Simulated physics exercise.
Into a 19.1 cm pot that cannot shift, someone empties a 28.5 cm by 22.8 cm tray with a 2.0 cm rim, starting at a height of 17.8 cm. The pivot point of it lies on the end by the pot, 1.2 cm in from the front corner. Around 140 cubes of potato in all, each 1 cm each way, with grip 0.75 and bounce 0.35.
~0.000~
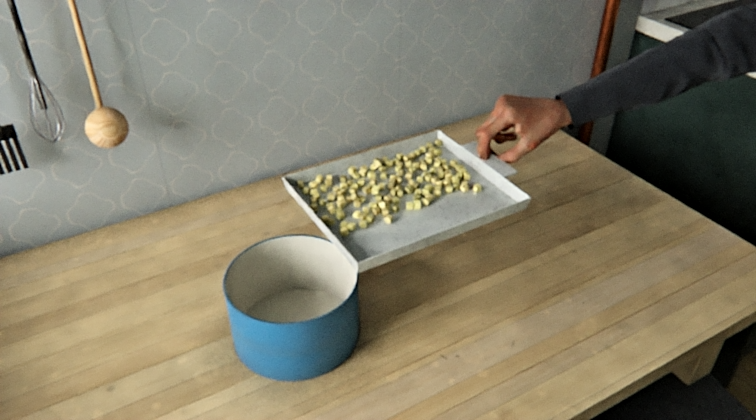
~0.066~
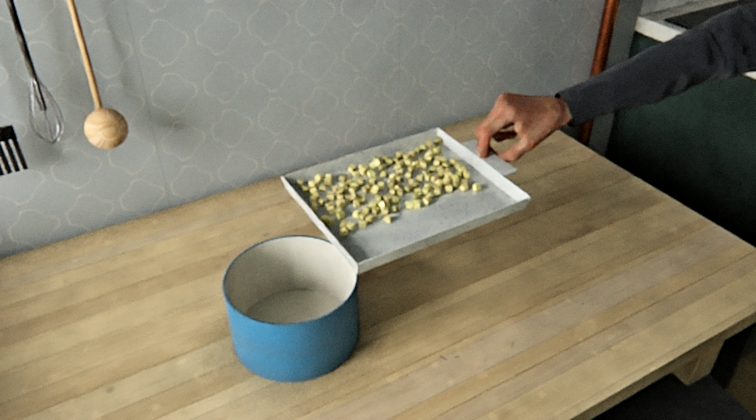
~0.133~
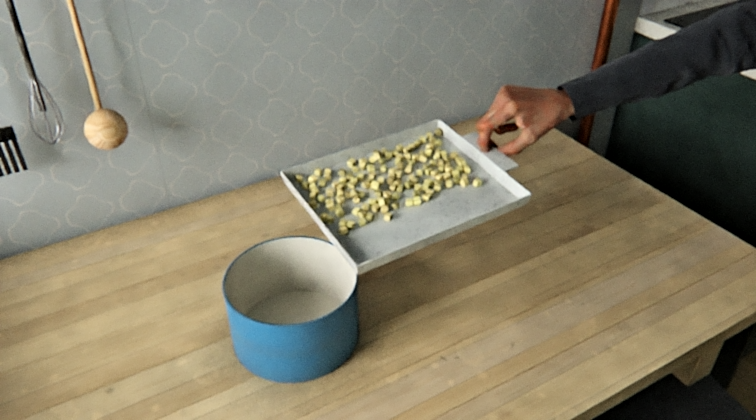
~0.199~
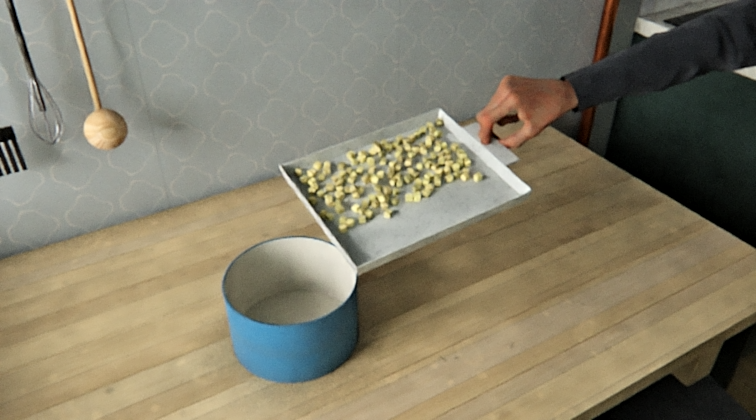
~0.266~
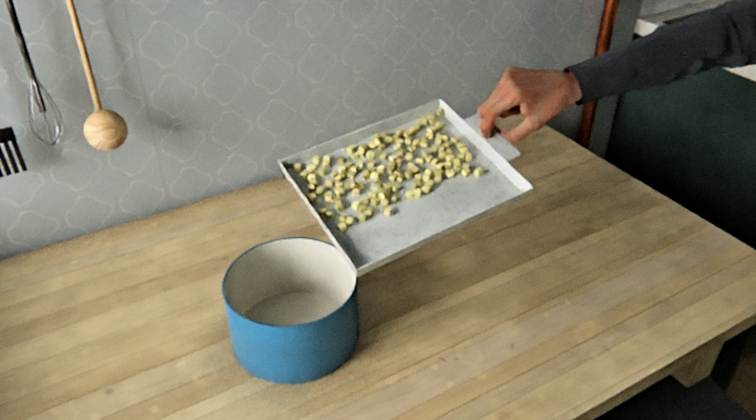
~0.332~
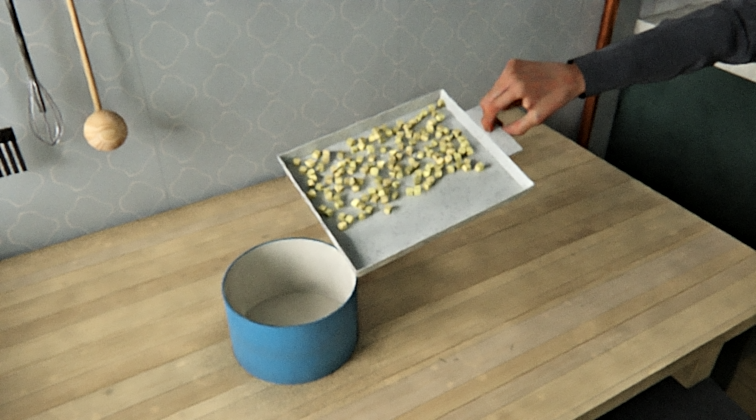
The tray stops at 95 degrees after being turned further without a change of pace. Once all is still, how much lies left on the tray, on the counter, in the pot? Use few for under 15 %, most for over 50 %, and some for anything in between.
Tray: Few, counter: Most, pot: Few.
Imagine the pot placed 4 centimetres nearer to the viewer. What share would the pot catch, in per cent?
10 %.
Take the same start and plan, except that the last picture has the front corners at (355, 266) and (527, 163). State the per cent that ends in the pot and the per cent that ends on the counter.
The pot gets 75 and the counter 20.
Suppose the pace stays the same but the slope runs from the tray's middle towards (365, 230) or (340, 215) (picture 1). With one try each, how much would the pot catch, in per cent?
Roughly 35 per cent on the first try and 70 per cent on the second.
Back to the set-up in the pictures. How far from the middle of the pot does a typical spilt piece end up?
I'd say close to 20 centimetres.
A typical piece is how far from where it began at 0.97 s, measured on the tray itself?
By then it sits near 14 cm from where it began.
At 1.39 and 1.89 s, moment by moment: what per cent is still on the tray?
Estimates: 55; 10.
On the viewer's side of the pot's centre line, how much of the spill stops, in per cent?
About 100 per cent.
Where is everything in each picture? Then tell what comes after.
The first frame shows tray tilt 0 degrees, front corners at (358, 261) and (527, 197); middle of the pieces at (392, 187); pot at (291, 276).
The second frame shows tray tilt 1 degrees, front corners at (358, 262) and (527, 196); middle of the pieces at (391, 186).
The third frame shows tray tilt 4 degrees, front corners at (358, 263) and (528, 193), lowest corner left front; middle of the pieces at (391, 181).
The fourth frame shows tray tilt 8 degrees, front corners at (358, 265) and (529, 189), lowest corner left front; middle of the pieces at (391, 175).
The fifth frame shows tray tilt 12 degrees, front corners at (357, 267) and (530, 187), lowest corner left front; middle of the pieces at (391, 170).
The sixth frame shows tray tilt 16 degrees, front corners at (357, 268) and (531, 184), lowest corner left front; middle of the pieces at (391, 165); pot at (290, 279). Its pace works out near 60 degrees a second.
After 0.97 s, tilt 53 degrees; the tray holds 95 %, the pot 0 %.
After 1.39 s, tilt 78 degrees; the tray holds 55 %, the pot 0 %.
After 1.89 s, tilt 95 degrees; the tray holds 10 %, the pot 0 %.
By 2.9 s all is still; tray 0 %, counter 100 %, pot 0 %.
